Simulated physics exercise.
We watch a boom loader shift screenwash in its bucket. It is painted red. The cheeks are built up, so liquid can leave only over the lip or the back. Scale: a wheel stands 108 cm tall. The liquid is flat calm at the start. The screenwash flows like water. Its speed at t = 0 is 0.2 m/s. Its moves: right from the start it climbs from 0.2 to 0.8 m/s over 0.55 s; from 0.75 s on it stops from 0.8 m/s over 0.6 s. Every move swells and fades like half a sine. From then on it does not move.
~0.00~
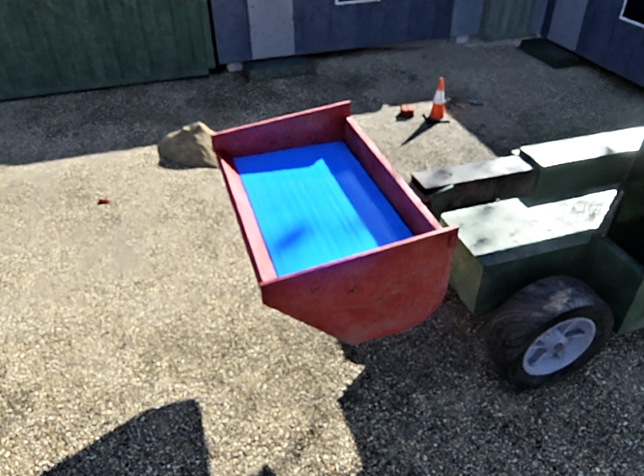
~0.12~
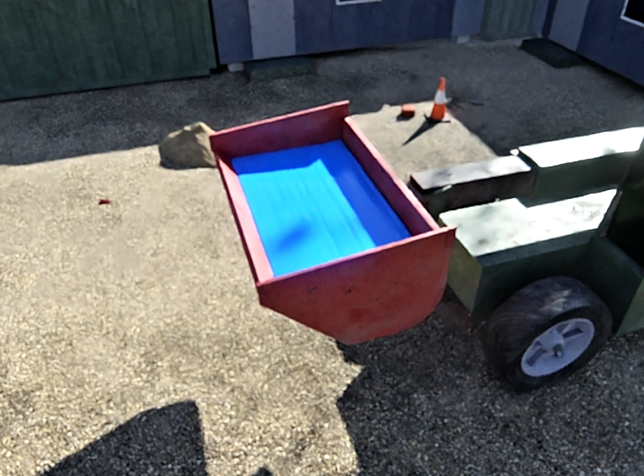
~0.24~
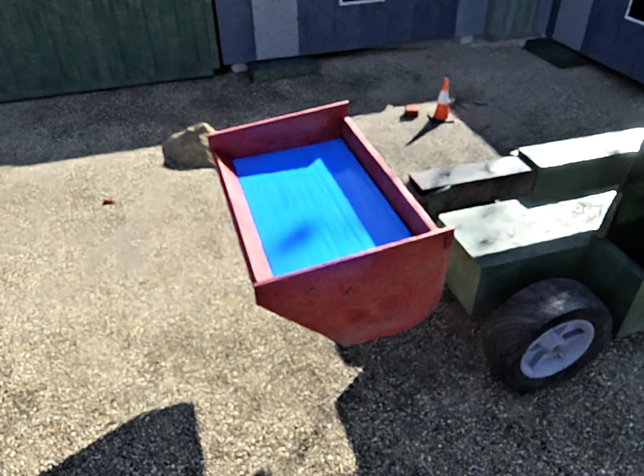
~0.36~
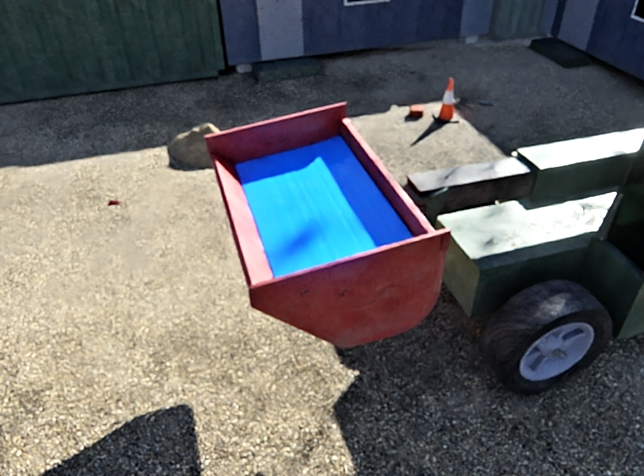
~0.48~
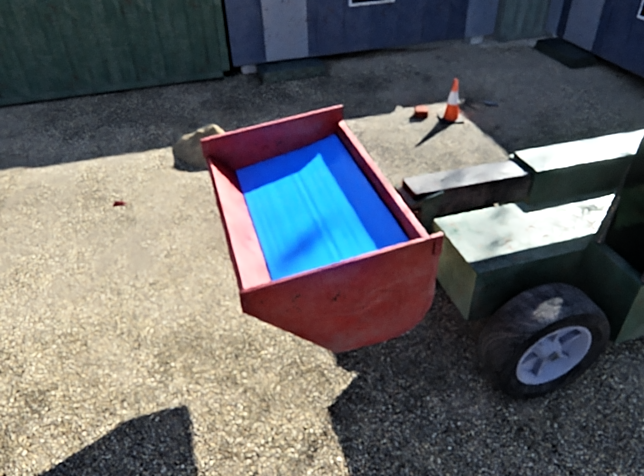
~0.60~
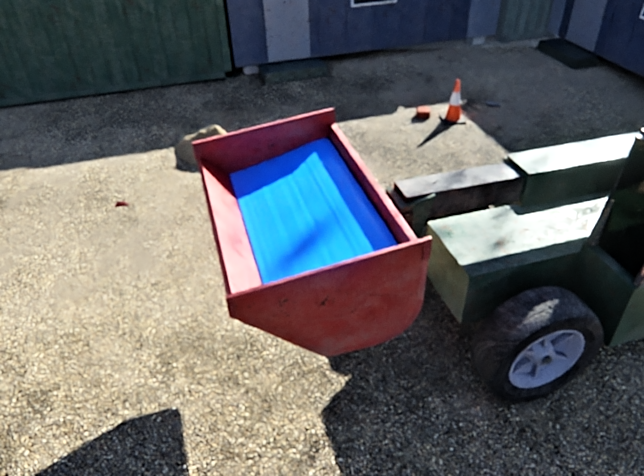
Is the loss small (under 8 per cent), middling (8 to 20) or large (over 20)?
A middling spill.
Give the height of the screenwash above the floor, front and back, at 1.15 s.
Front 44 cm, back 32 cm.
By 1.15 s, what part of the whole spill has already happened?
About 0 per cent.
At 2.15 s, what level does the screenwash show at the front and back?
About 38 cm in front and 56 cm behind.
After 1.15 s the surface stands 44 cm on the front, 32 cm on the back; the loss stands at 1 per cent, over the front.
After 1.65 s the surface stands 41 cm on the front, 38 cm on the back; the loss stands at 9 per cent, over the front.
After 2.15 s the surface stands 38 cm on the front, 55 cm on the back; the loss stands at 9 per cent, over the front.
After 4.24 s the loss stands at 13 per cent, over the front, 100 of 763 litres.
